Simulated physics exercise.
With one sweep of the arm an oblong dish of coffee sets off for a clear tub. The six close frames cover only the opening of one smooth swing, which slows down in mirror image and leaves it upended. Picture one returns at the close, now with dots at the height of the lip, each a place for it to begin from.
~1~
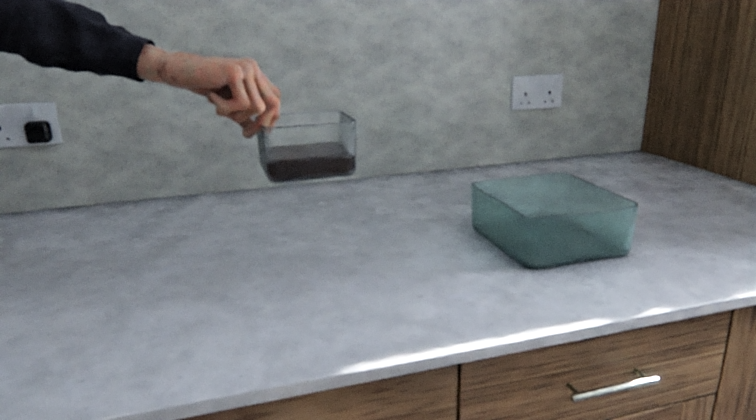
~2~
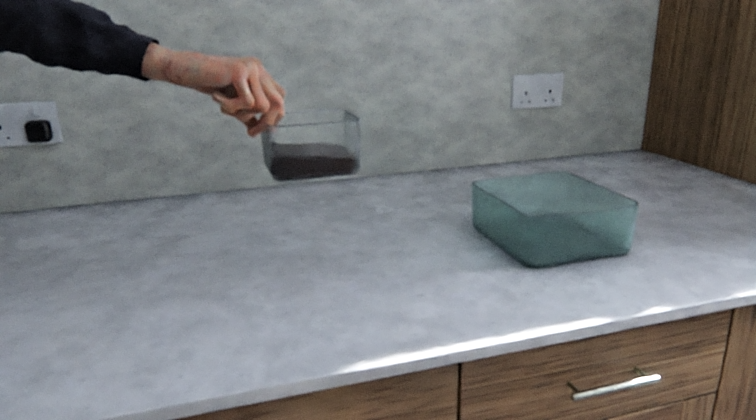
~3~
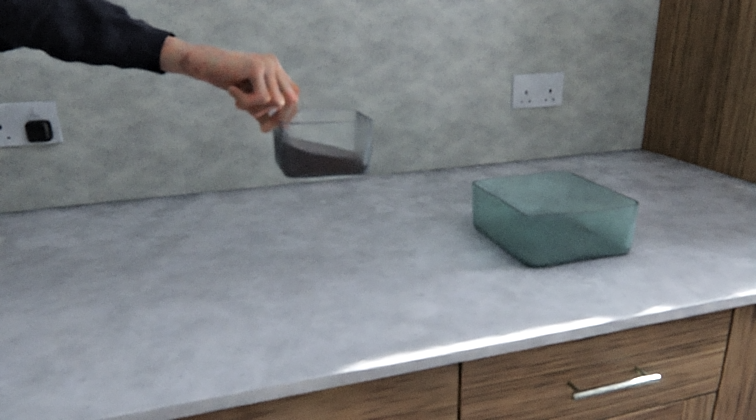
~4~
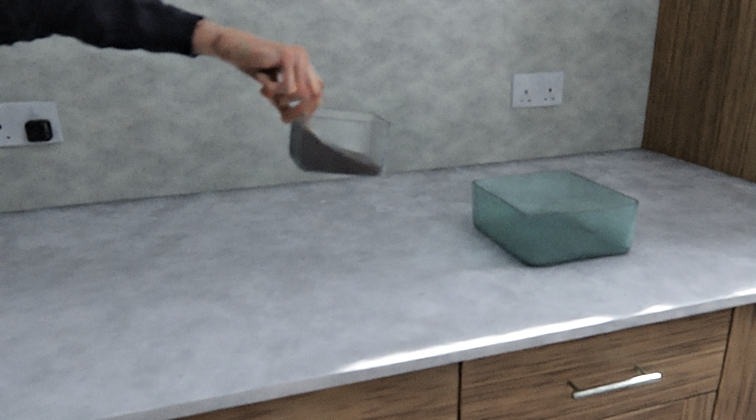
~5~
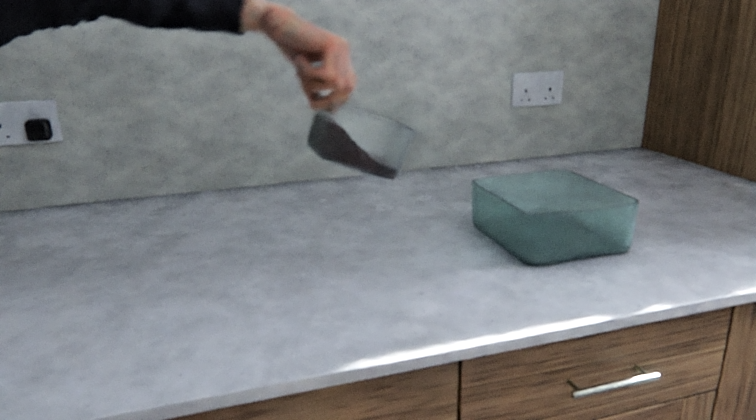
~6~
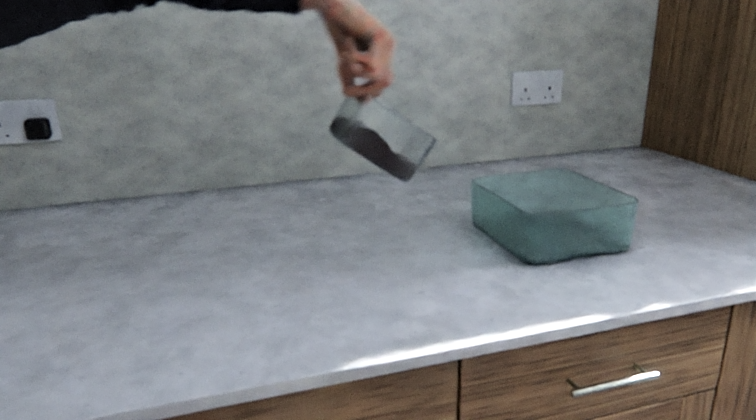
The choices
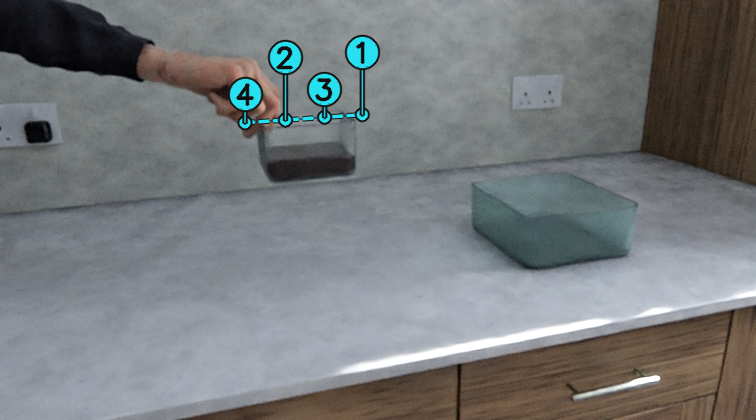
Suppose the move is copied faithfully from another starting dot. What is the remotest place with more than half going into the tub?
3.
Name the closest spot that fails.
Spot 2.
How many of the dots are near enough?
Two of them.
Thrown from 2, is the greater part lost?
Yes, it does.
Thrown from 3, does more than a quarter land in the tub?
Yes, clearly.
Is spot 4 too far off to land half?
Yes.
In cyan, 1 at (362, 114); 2 at (285, 119); 3 at (324, 117); 4 at (245, 122).
With 1, about 86 % lands in the tub, 10 % falls short and 3 % goes beside or beyond.
With 2, about 27 % lands in the tub, 59 % falls short and 14 % goes beside or beyond.
With 3, about 68 % lands in the tub, 20 % falls short and 12 % goes beside or beyond.
With 4, about 2 % lands in the tub, 93 % falls short and 4 % goes beside or beyond.
